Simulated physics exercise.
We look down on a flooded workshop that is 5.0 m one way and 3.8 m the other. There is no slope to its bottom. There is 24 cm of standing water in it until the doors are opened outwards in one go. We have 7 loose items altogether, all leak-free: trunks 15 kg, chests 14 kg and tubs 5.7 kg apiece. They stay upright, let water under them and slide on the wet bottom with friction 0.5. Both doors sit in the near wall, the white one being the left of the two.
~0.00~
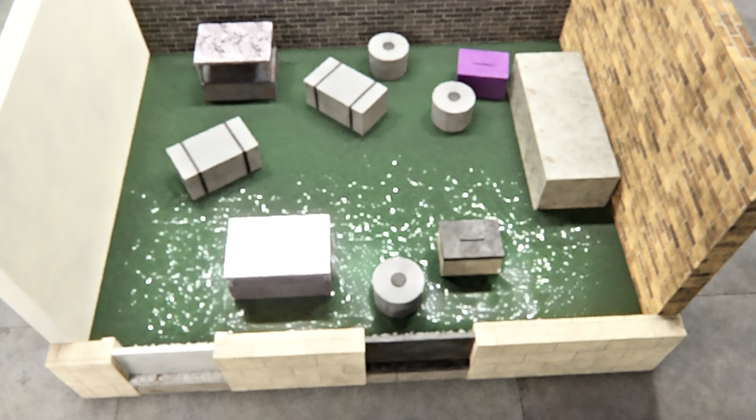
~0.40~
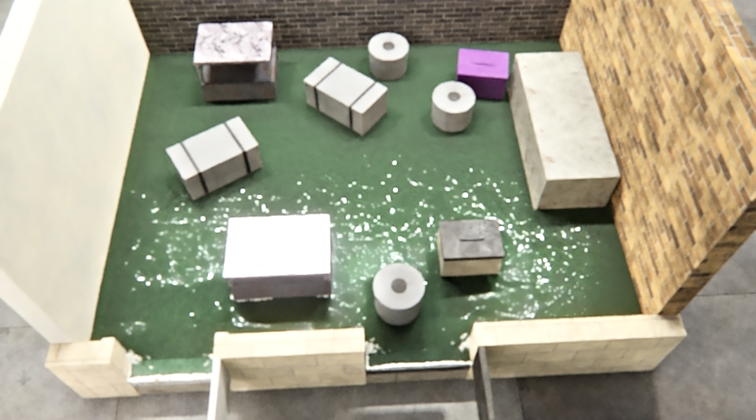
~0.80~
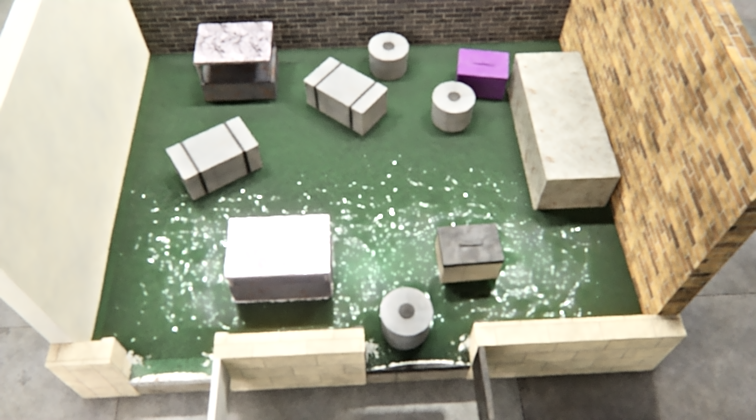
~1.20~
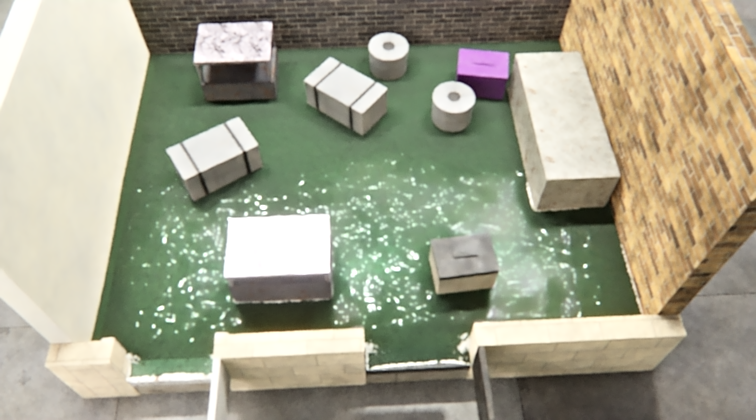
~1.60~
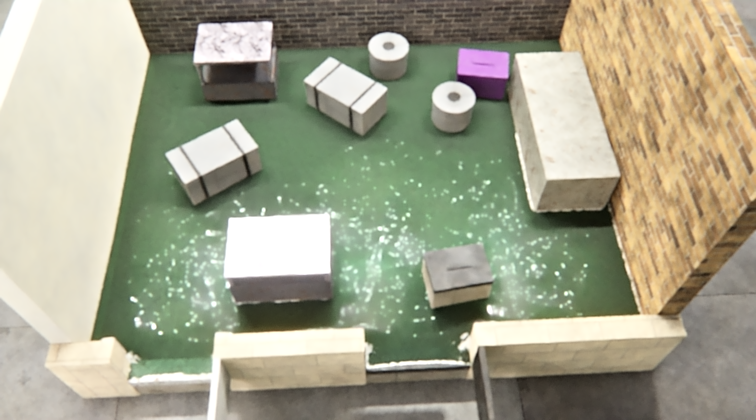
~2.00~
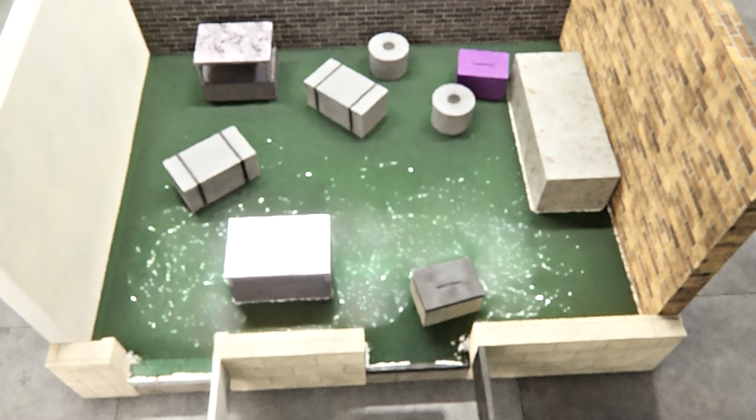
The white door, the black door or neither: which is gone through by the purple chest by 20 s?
Answer: Neither one.
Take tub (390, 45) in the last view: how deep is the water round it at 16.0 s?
9 cm.
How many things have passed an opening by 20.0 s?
4 of them.
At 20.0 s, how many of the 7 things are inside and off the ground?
The count is 3.
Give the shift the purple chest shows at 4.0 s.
Some 40 cm from the start.
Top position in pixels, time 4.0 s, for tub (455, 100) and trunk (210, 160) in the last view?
Estimated pixels: (454, 134) and (180, 211).
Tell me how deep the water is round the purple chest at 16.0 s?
Roughly 9 cm at that moment.
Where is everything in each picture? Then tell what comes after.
The first picture shows the purple chest at (483, 63) floats; about 3910 L in view; 0 of 7 have shifted.
The second picture shows the purple chest at (483, 63) floats; about 3860 L in view; 0 of 7 have shifted.
The third picture shows the purple chest at (483, 63), afloat; about 3770 L in view; 1 of 7 have shifted.
The fourth picture shows the purple chest at (483, 63) floats; 24 cm deep round most things; 2 of 7 have shifted.
The fifth picture shows the purple chest at (483, 63) floats; about 3590 L in view; 2 of 7 have shifted.
The sixth picture shows the purple chest at (483, 64), afloat; about 3500 L in view; 3 of 7 have shifted.
After 4.0 s the purple chest is near (483, 92), 0.4 m from its start, afloat; 2 of 7 are out; 5 afloat.
After 9.0 s the purple chest is near (496, 116), 0.7 m from its start, afloat; 3 of 7 are out; 4 afloat.
After 16.0 s the purple chest is near (488, 177), 1.5 m from its start, afloat; 4 of 7 are out; 3 afloat.
After 20.0 s the purple chest is near (486, 229), 2.1 m from its start, afloat; 4 of 7 are out; 3 afloat.
